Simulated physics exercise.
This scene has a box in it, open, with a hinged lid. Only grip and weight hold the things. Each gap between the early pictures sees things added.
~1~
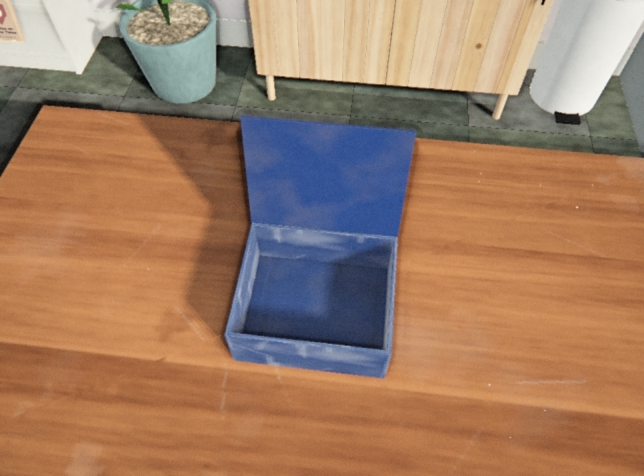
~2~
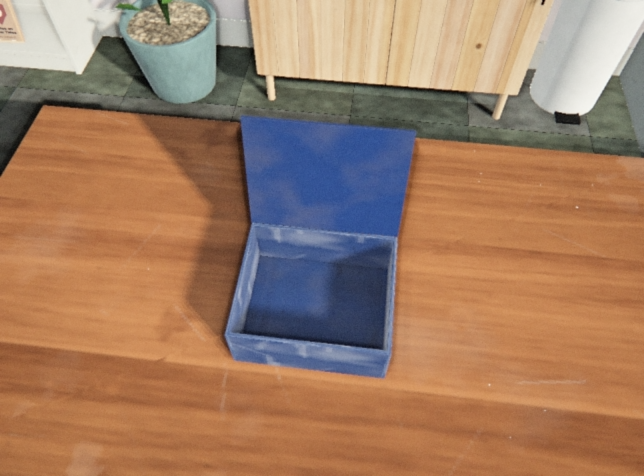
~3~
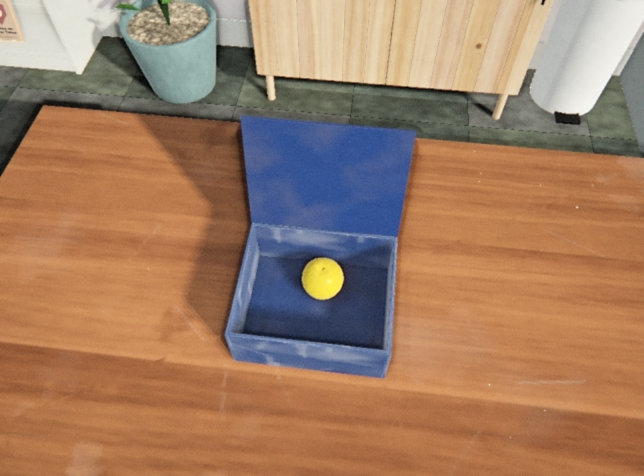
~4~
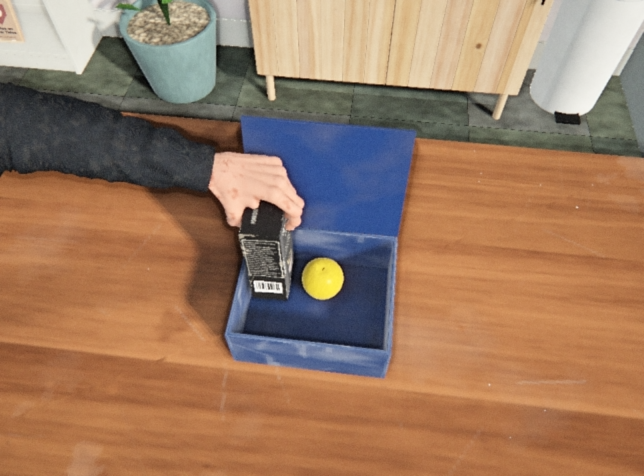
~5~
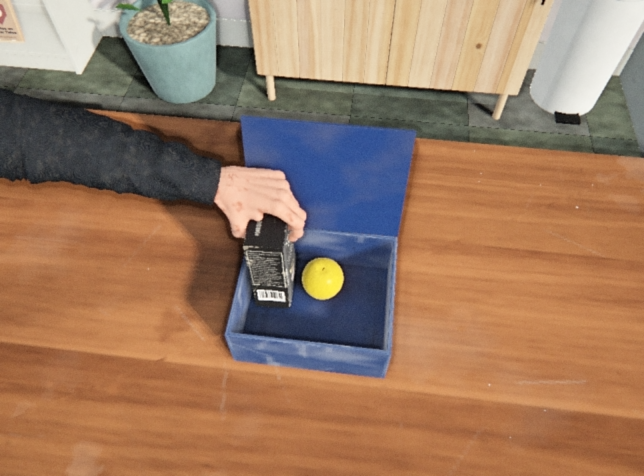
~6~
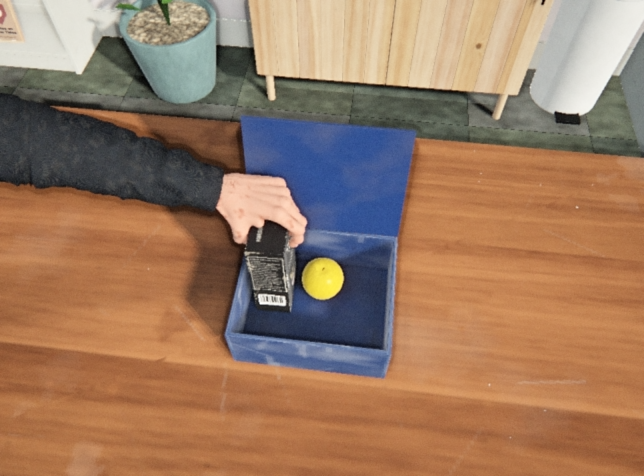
A wooden tabletop is seen from above at an angle, with a teal plant pot, a pale wooden cabinet and a white cylinder behind it. An open blue box with its lid raised sits empty in the middle, until a round yellow fruit appears inside. Then a dark-sleeved arm is in from the left, its hand lowering a black carton slightly into the box's left side, still gripping it, while the camera stays still.
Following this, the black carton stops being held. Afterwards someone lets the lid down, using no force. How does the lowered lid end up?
It ends up propped partly open.
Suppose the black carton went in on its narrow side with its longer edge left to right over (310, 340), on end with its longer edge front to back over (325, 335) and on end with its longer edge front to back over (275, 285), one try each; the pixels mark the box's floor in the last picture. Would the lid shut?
Try one: Closed. Try two: Not closed. Try three: Not closed.
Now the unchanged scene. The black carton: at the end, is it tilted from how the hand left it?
As it turns out, it keeps its original angle.
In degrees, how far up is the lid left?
Near 70°.
Then, 1.00 s later than the last frame, lid starting down.
Then, 1.20 s later than the last frame, black carton resting near (273, 263).
Then, 1.40 s later than the last frame, lid 76° above the rim.
Then, 1.50 s later than the last frame, lid 71° above the rim.
When it is over, lid 71° above the rim; both as before. End places, in pixels of the last picture, black carton near (273, 264).
